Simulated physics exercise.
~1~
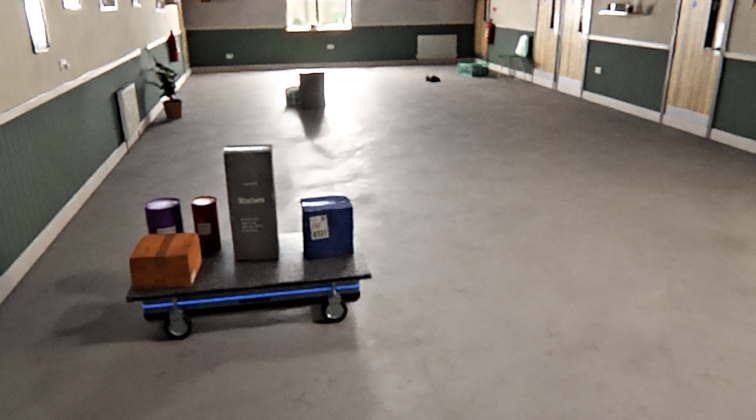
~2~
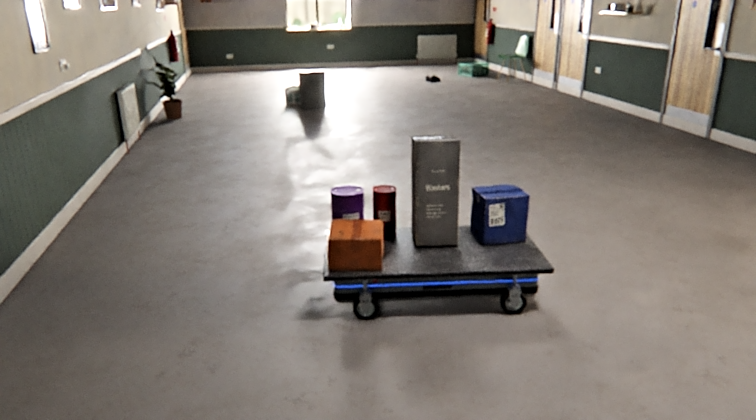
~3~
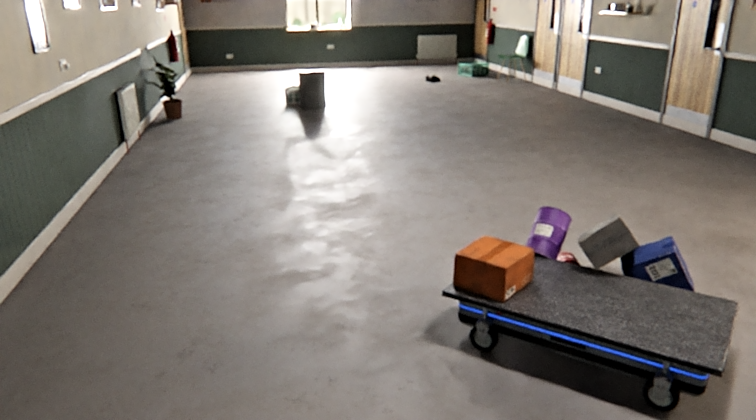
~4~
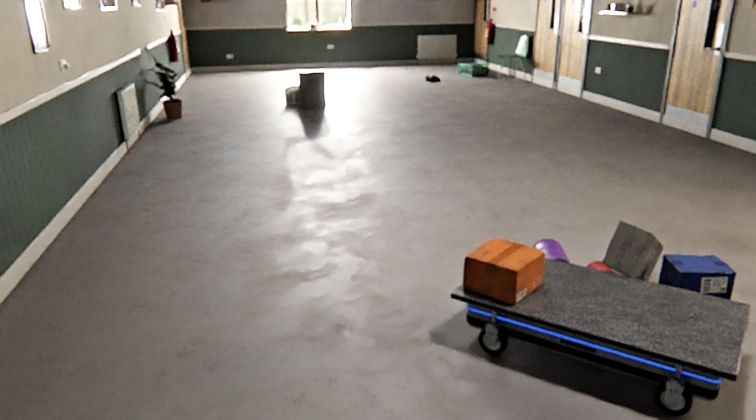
Flat cart rolling right across a hall floor and turning, four items tumbling off behind, only the orange box staying aboard.
